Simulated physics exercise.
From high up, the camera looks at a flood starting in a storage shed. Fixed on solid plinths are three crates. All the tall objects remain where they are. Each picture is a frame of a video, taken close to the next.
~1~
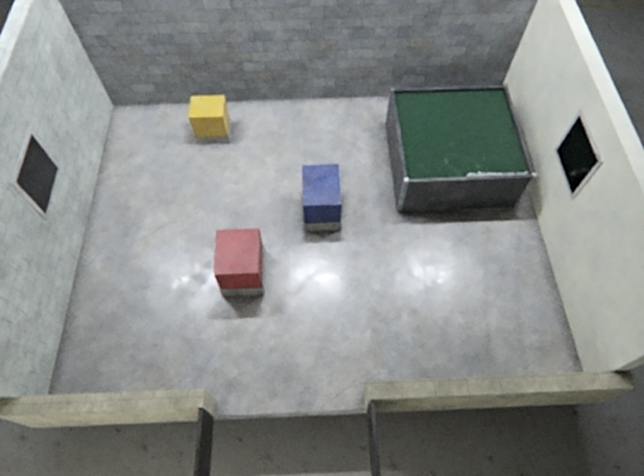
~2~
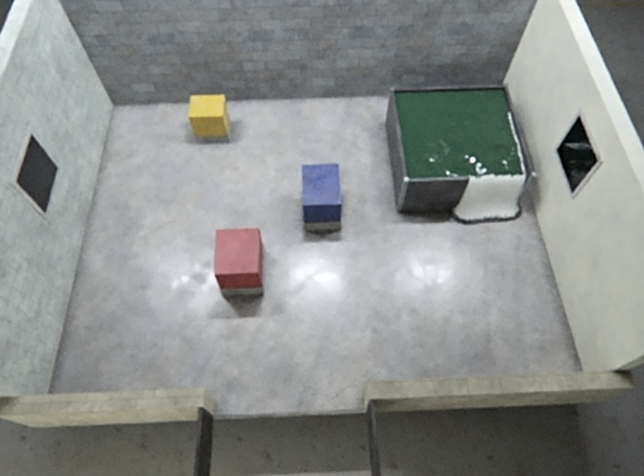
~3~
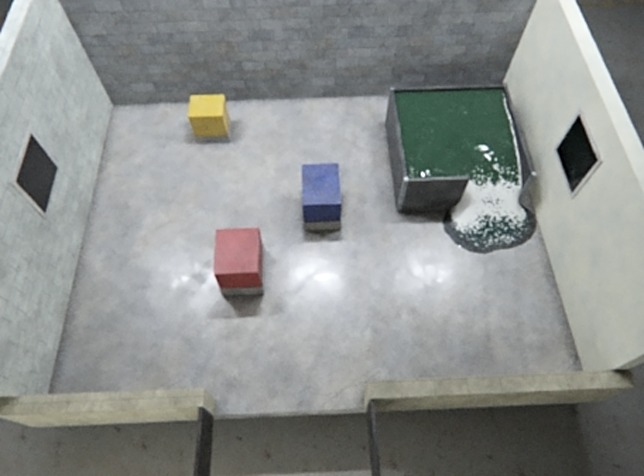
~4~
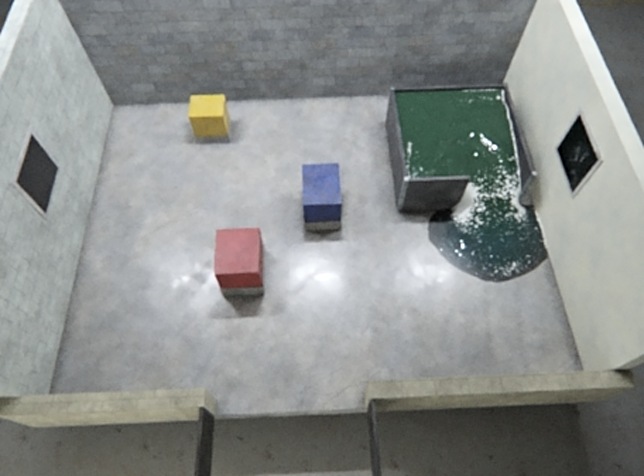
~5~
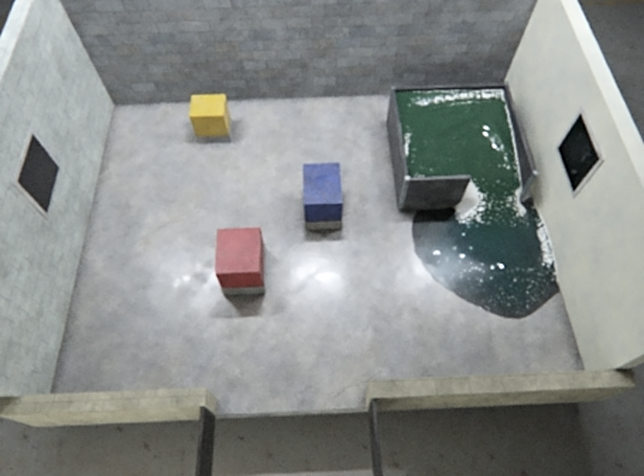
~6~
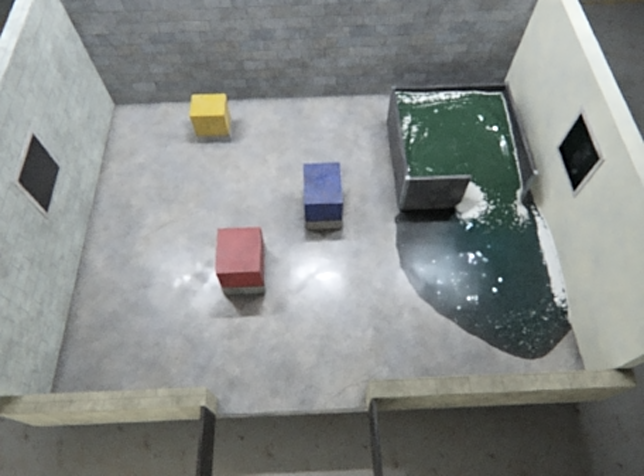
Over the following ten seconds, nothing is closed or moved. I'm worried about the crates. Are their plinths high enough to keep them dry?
In order: The blue crate comes through untouched; the red crate comes through untouched; the yellow crate comes through untouched.
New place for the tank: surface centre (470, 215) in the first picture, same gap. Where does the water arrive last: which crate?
My pick is the yellow one.
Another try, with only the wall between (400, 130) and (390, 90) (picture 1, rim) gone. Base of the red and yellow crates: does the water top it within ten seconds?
Taking them in turn, the red crate is missed and the yellow crate is overtopped.
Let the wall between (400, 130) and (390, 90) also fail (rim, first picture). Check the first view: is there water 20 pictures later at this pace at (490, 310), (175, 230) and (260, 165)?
Taking the points one after the other, they come out not soaked, inundated and inundated.
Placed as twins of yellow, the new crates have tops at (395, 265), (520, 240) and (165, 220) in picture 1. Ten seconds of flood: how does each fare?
Going in order, the first crate gets reached, the second gets reached, while the third remains untouched.
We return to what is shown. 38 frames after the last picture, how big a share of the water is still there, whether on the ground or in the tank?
About 94 %.
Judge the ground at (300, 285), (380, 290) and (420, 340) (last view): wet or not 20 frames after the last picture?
First spot swamped, second spot swamped, third spot swamped.
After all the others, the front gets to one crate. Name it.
Result - the one in yellow.
A moment on, water covers 20 % of the floor; the blue crate not reached, the red crate not reached, the yellow crate not reached.
Next, water covers 25 % of the floor; the blue crate water round its plinth, the red crate not reached, the yellow crate not reached.
Then, water covers 45 % of the floor; the blue crate water round its plinth, the red crate water round its plinth, the yellow crate not reached.
Later, water covers 80 % of the floor; the blue crate water round its plinth, the red crate water round its plinth, the yellow crate water round its plinth.
In the end, water covers 95 % of the floor; the blue crate stayed above the water, the red crate stayed above the water, the yellow crate stayed above the water.
